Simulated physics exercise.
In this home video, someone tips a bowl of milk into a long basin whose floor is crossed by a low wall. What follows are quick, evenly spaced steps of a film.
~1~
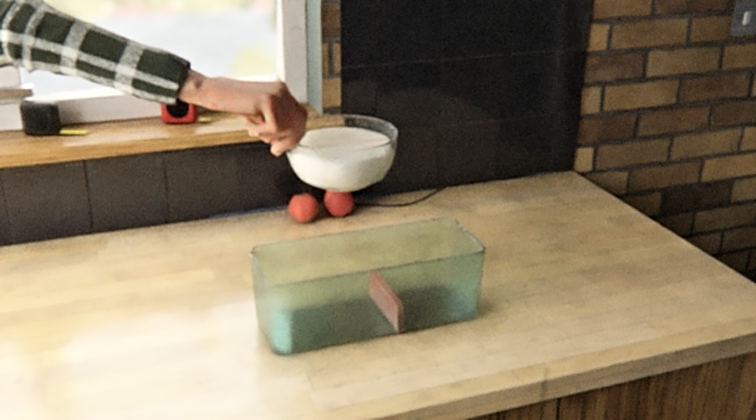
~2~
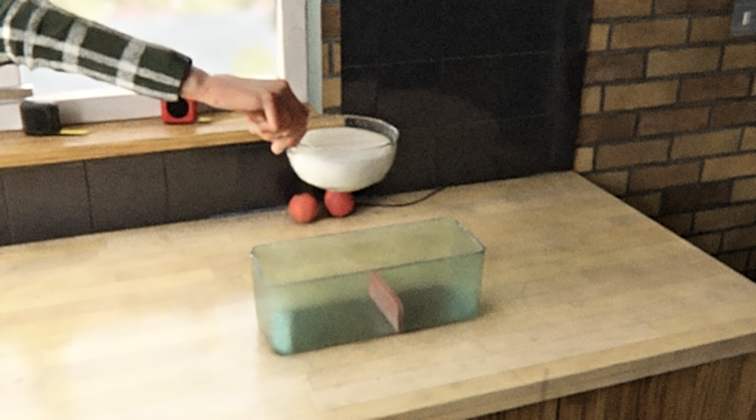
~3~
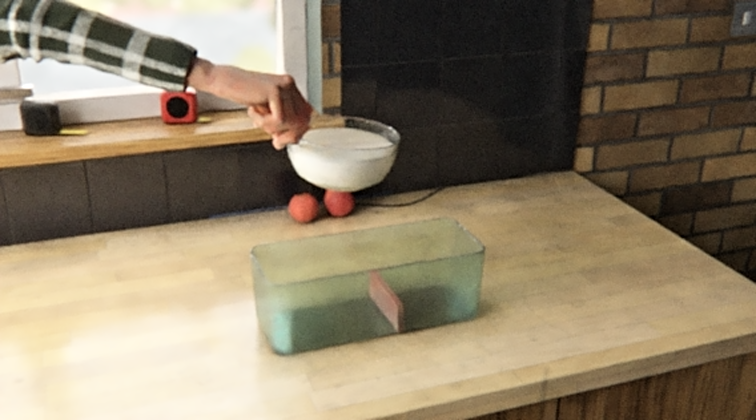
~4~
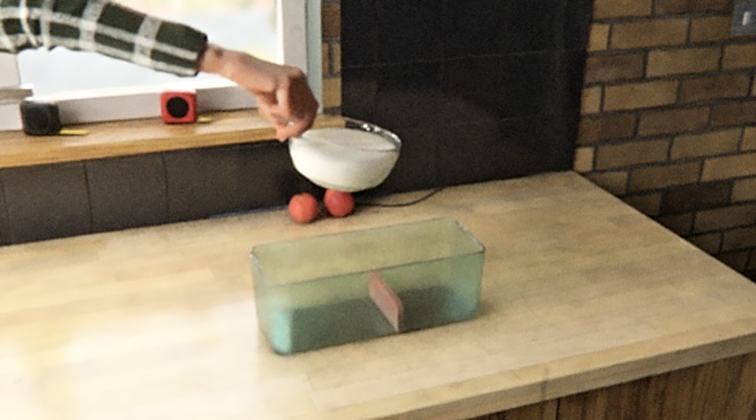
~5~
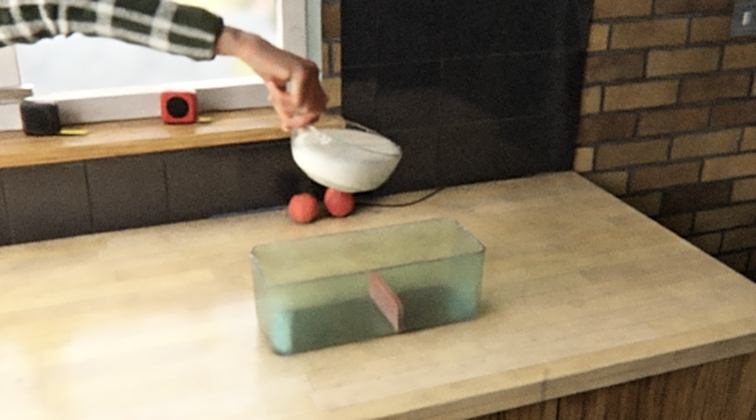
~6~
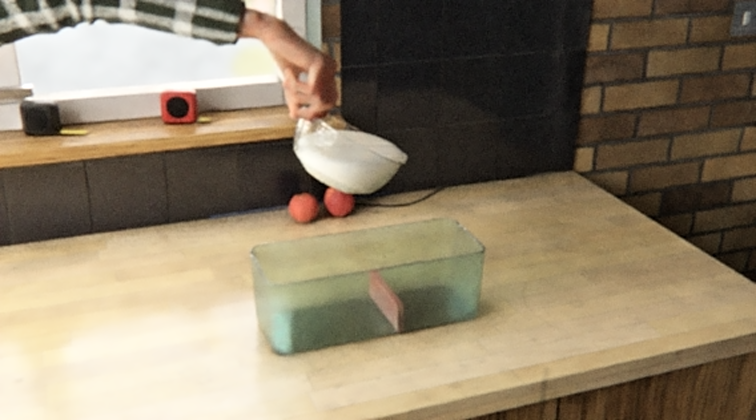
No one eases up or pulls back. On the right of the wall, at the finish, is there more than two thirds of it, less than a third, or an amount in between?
There is more than two thirds of it there.
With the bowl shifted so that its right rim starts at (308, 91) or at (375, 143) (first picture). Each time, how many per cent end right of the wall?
First about 10, then 60 per cent.
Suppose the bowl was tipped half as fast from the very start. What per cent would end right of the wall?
Result: Roughly 90 %.
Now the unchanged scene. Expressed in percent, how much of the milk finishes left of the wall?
20 % or thereabouts.
A moment on, the bowl is tipped on its side and 19 per cent is still to pour, 0 is left of the wall and 33 right of it.
Next, the bowl is tipped right over and 2 per cent is still to pour, 10 is left of the wall and 69 right of it.
Then the bowl is tipped right over and 0 per cent is still to pour, 14 is left of the wall and 81 right of it.
Later the bowl is tipped right over and 0 per cent is still to pour, 20 is left of the wall and 75 right of it.
In the end 20 per cent lies left of the wall, 75 right of it and 5 outside.
